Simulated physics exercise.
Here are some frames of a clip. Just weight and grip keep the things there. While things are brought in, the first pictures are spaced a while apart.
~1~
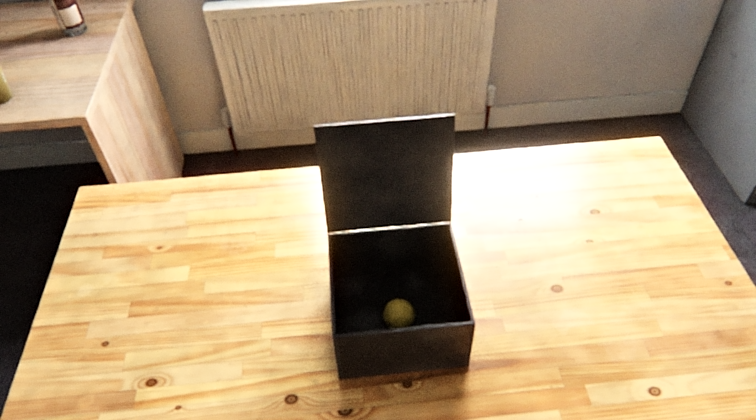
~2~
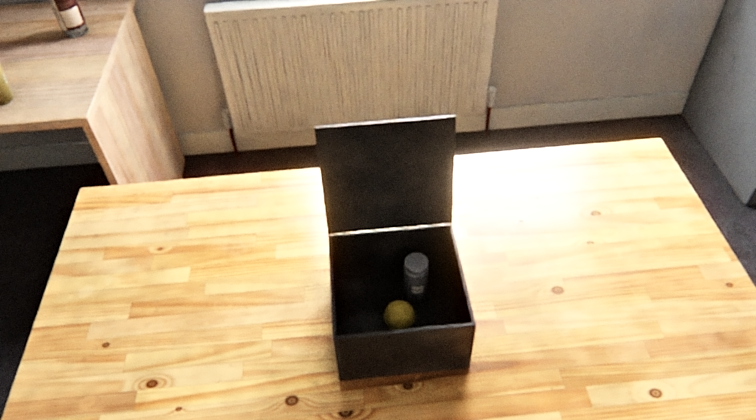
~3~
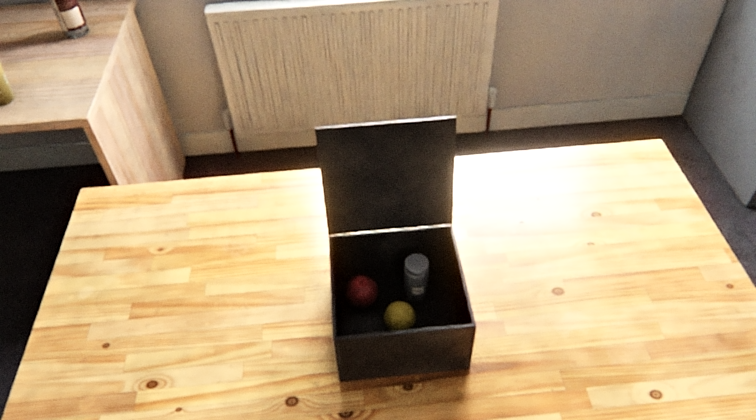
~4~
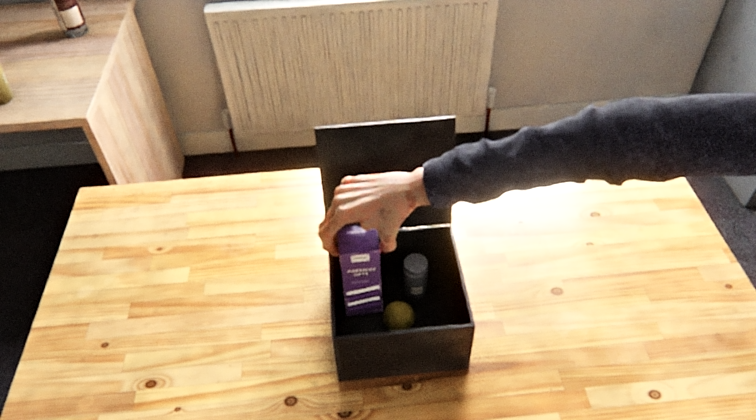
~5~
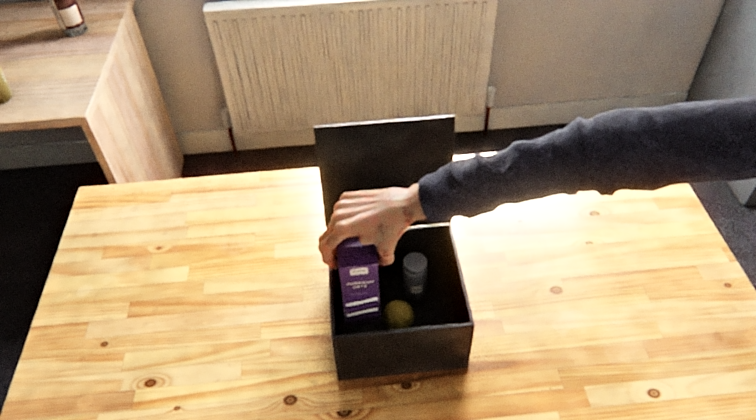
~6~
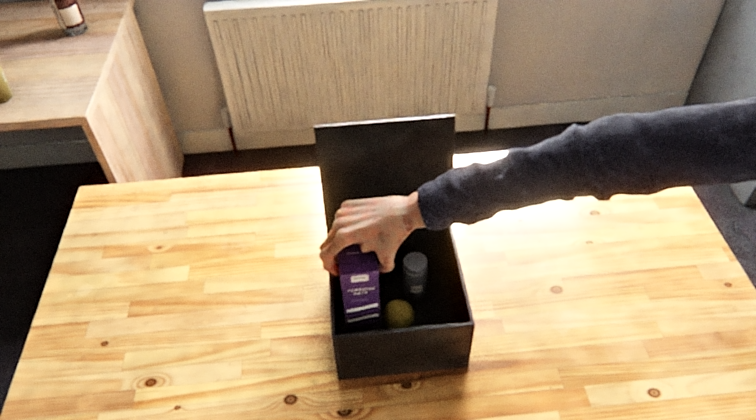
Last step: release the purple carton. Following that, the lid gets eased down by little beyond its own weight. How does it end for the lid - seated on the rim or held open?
For the lid it ends held open.
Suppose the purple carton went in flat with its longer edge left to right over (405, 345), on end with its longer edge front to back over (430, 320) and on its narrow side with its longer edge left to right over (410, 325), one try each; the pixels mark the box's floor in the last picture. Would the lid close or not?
Trial 1: Lid fully lowered. Trial 2: Lid propped open. Trial 3: Lid fully lowered.
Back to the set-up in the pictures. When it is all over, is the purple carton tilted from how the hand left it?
At the finish it holds its orientation.
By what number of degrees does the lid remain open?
Some 18 degrees above the rim, more or less.
Then, 1.00 s on from there, lid starting down; purple carton shifted about its own width near (362, 310).
Then, 1.60 s on from there, lid 59° above the rim; purple carton shifted about its own width near (362, 310).
Then, 1.80 s on from there, lid 33° above the rim; purple carton shifted about its own width near (362, 310).
In the end, lid 17° above the rim; moved from the start, purple carton; the other 3 unmoved. At the end, from the last picture's camera, purple carton near (362, 309).
